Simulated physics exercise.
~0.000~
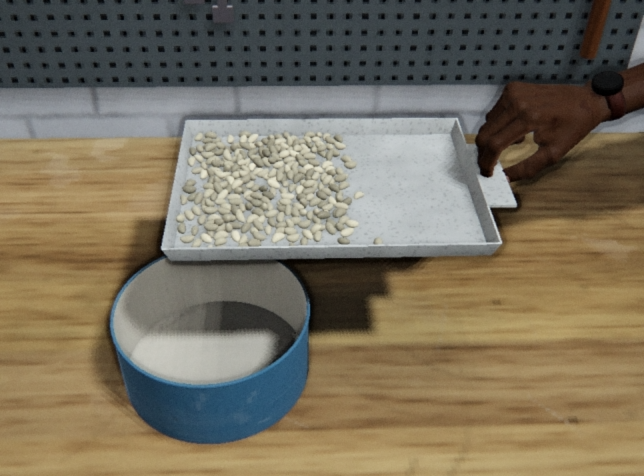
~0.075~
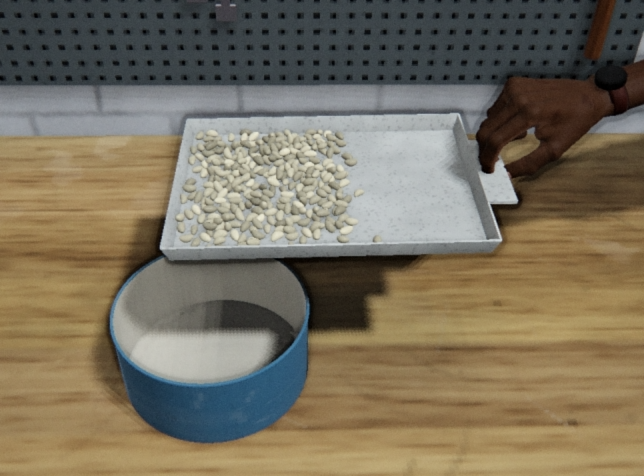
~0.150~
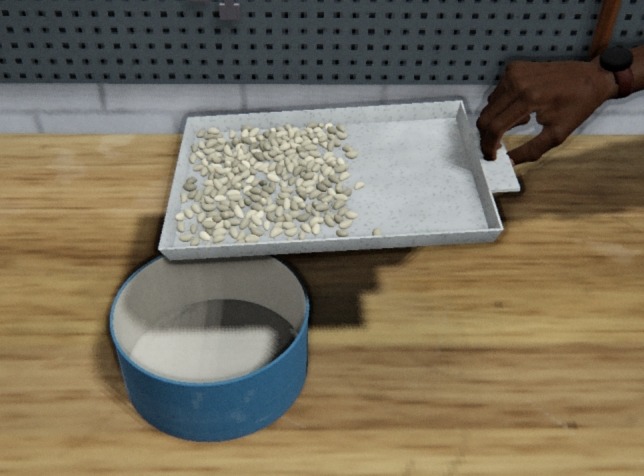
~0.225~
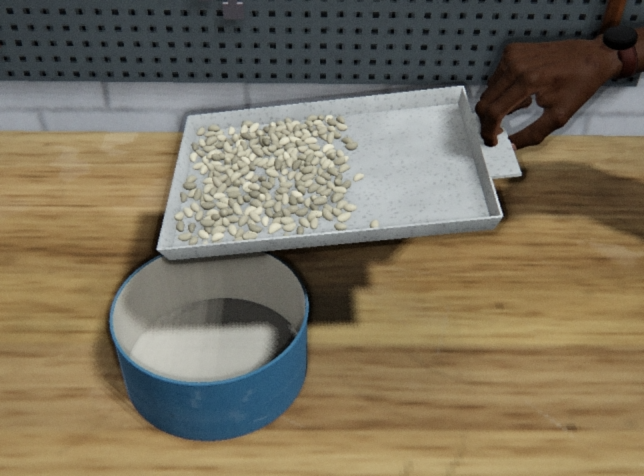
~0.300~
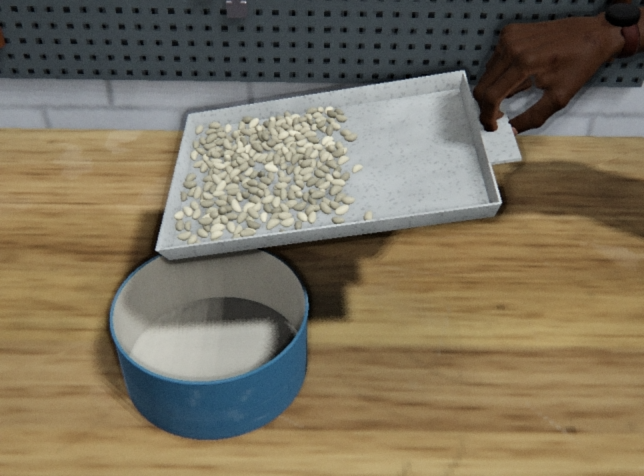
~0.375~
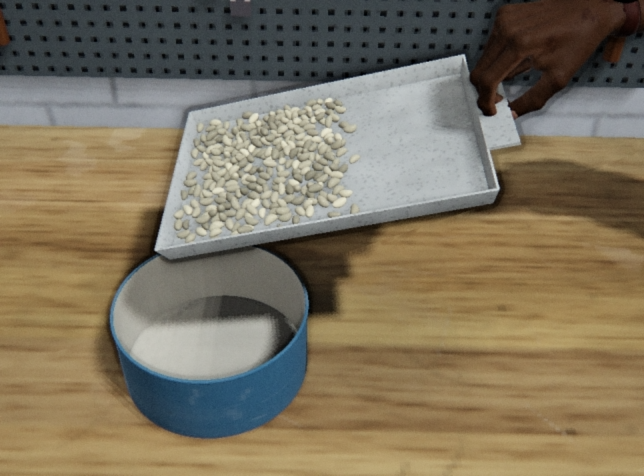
A tray of white beans tilts as a hand raises its right end beside a blue pot.
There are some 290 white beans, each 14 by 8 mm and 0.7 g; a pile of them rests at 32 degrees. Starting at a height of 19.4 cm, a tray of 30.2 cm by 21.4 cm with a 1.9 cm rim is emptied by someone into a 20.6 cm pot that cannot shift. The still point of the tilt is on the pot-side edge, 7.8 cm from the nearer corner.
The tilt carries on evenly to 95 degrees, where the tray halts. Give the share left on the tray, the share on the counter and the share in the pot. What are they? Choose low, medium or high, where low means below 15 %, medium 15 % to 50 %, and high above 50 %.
Shares - tray: Low, counter: Medium, pot: High.
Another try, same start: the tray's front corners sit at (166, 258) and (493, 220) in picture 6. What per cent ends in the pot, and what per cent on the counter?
That works out as pot 100 and counter 0.
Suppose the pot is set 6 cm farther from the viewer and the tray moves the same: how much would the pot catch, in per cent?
Near 60 per cent in that case.
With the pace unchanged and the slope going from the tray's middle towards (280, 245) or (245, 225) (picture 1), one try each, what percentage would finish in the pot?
That would be close to 100 per cent, then close to 100 per cent.
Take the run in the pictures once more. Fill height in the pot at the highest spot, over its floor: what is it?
Roughly 2.0 centimetres.
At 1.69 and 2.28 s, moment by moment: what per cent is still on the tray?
50 then 0.
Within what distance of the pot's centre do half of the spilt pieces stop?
I'd say close to 20 centimetres.
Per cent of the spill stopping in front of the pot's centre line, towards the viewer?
About 10 per cent.
Then, at 1.16 s, tilt 52 degrees; the tray holds 100 %, the pot 0 %.
After 1.69 s, tilt 77 degrees; the tray holds 50 %, the pot 25 %.
Then, at 2.28 s, tilt 95 degrees; the tray holds 0 %, the pot 65 %.
By 3.2 s all is still; tray 0 %, counter 35 %, pot 65 %.
